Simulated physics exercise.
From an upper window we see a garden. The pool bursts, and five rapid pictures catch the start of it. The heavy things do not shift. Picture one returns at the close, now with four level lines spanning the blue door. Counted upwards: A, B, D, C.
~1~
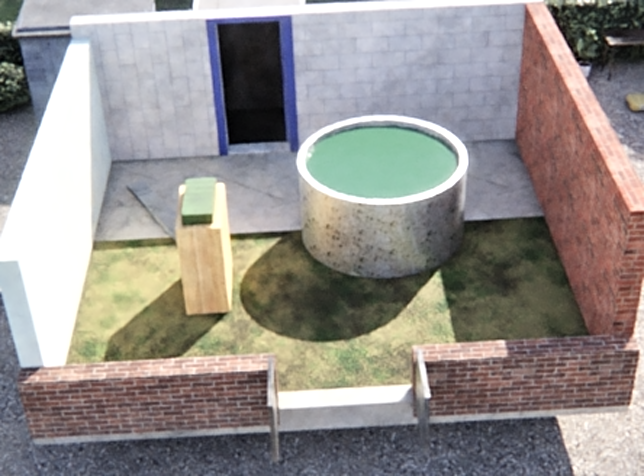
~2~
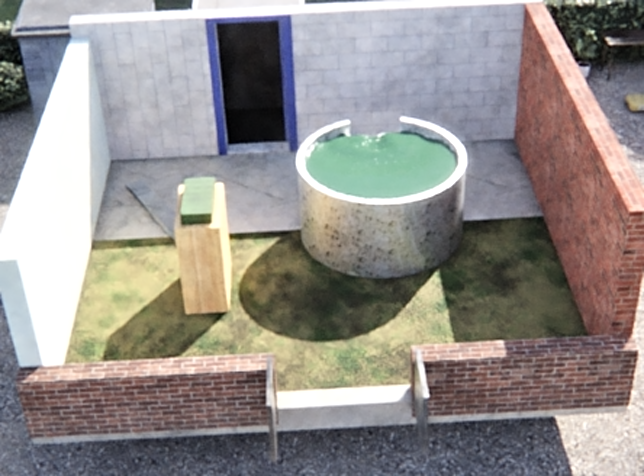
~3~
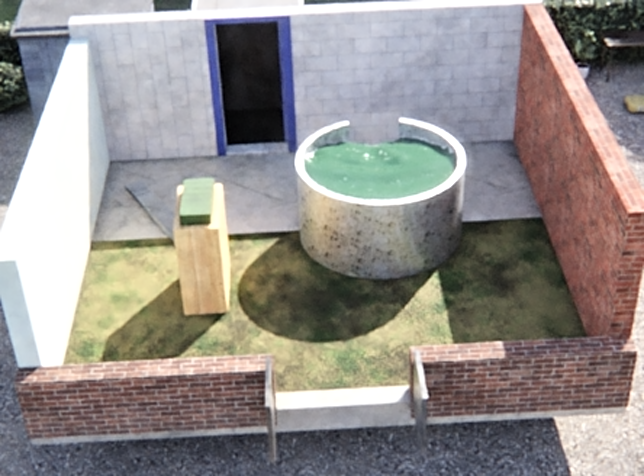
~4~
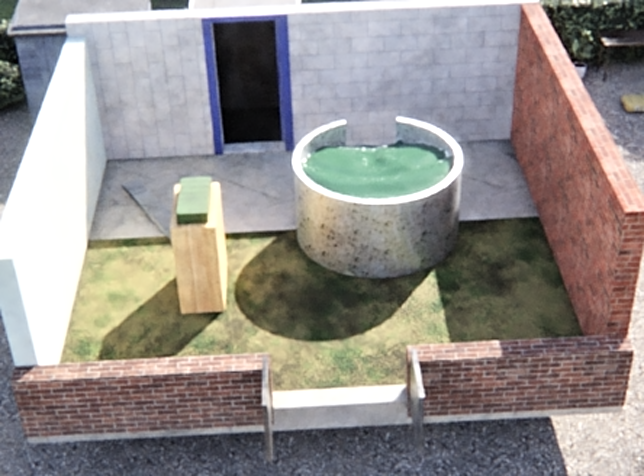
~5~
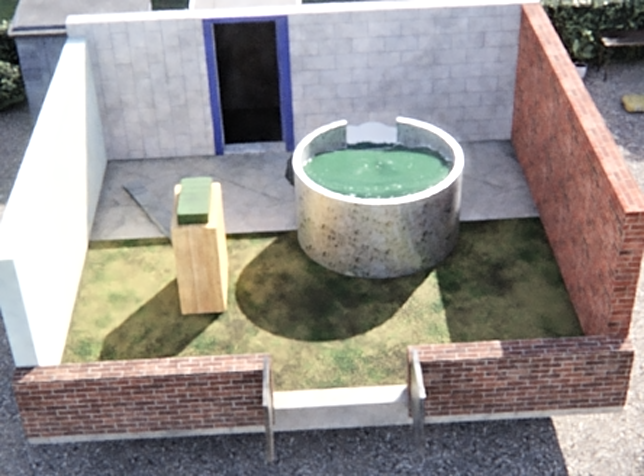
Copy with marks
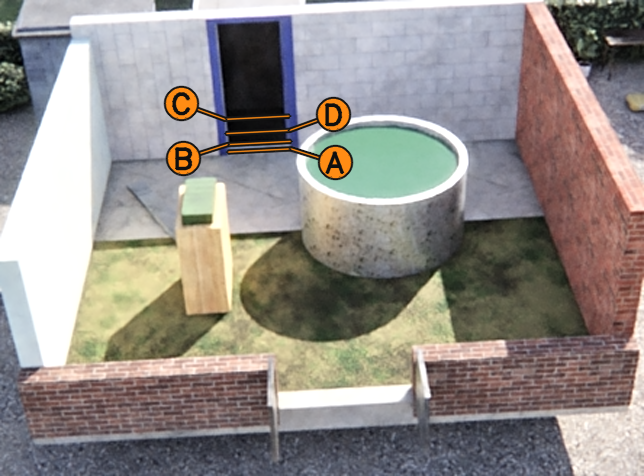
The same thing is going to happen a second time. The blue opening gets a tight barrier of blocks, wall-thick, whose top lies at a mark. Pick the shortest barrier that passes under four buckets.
That is mark B.
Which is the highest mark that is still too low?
A.
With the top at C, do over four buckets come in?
No, not at all.
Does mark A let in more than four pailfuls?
Yes, that goes wrong.
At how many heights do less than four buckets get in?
Three of them.
On the marked copy, A at (259, 150); B at (259, 143); C at (257, 117); D at (258, 131); from the bottom up A, B, D, C.
For mark A, about 9 bucketfuls get in.
For mark B, a splash gets over, under a bucket.
For mark C, nothing gets over.
For mark D, nothing gets over.
